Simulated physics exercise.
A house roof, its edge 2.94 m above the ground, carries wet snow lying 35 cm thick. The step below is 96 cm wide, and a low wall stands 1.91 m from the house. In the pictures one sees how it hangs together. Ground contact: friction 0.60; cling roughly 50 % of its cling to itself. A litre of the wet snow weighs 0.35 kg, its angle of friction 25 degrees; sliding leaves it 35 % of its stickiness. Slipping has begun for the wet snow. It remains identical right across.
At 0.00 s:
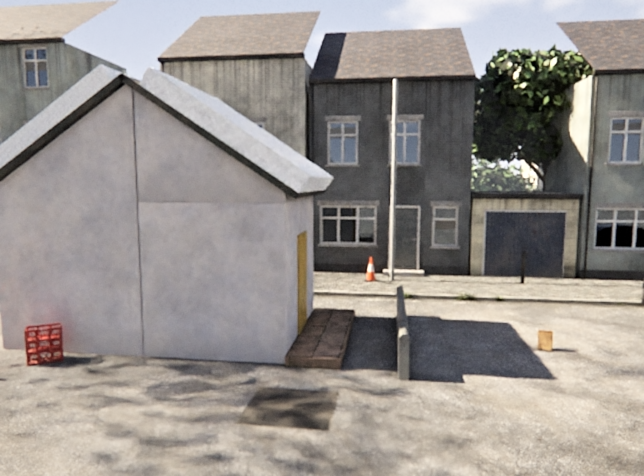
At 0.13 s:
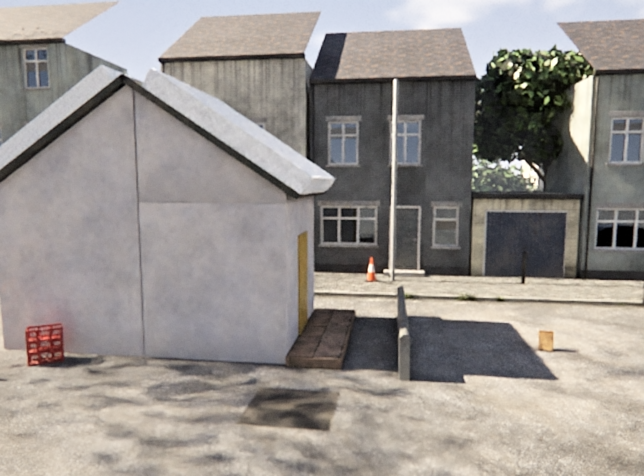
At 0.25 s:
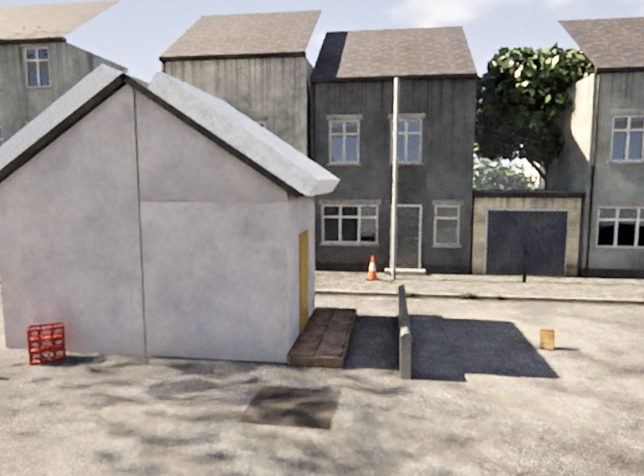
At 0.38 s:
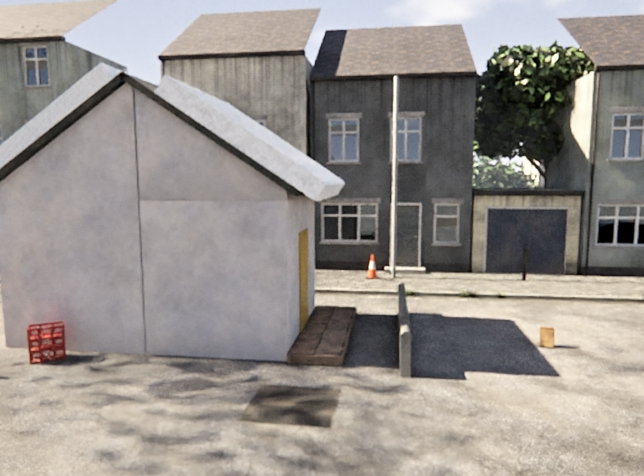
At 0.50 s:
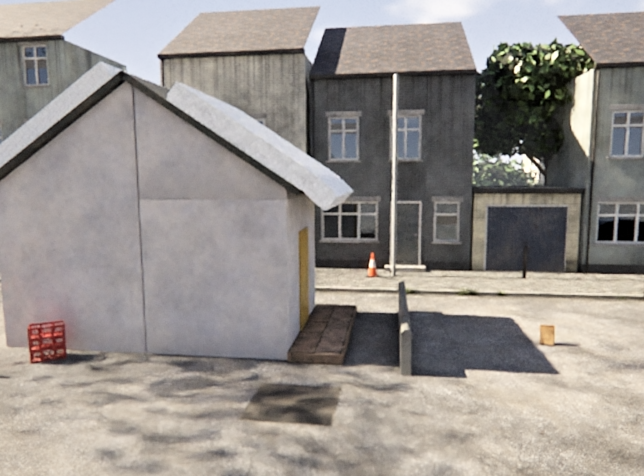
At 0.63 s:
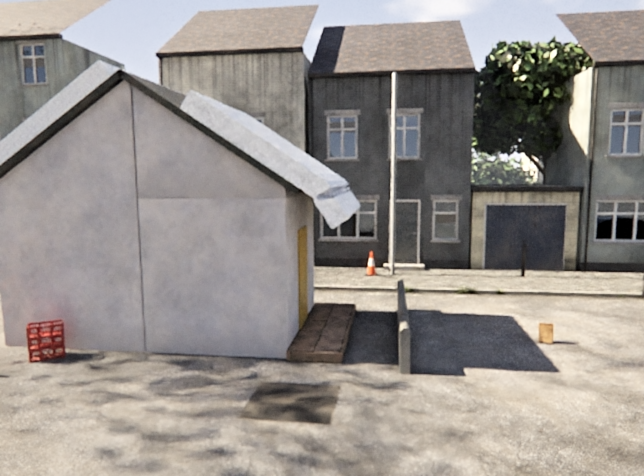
Wet snow slides slowly down the right side of the house roof, droops past the eaves and cracks.
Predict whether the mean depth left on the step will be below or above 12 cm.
It will be below.
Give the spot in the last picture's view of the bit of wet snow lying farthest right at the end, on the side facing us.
Around (619, 376).
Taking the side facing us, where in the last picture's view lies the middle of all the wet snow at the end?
Somewhere near (451, 359).
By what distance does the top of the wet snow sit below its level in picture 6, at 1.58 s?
Measured change: About 3.2 m.
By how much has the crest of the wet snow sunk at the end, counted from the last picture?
Roughly 3.8 m.
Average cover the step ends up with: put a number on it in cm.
It comes to some 2 cm.
After 1.06 s, 48 % of the snow is still up on the roof and 52 % is falling or down.
After 1.58 s, none of the snow is still up on the roof and all is falling or down.
After 2.09 s, none of the snow is still up on the roof and all is falling or down.
After 2.60 s, none of the snow is still up on the roof and all is falling or down.
After 2.70 s, at the end, none of the snow is still up on the roof and the snow on the step is 2.4 cm deep on average.
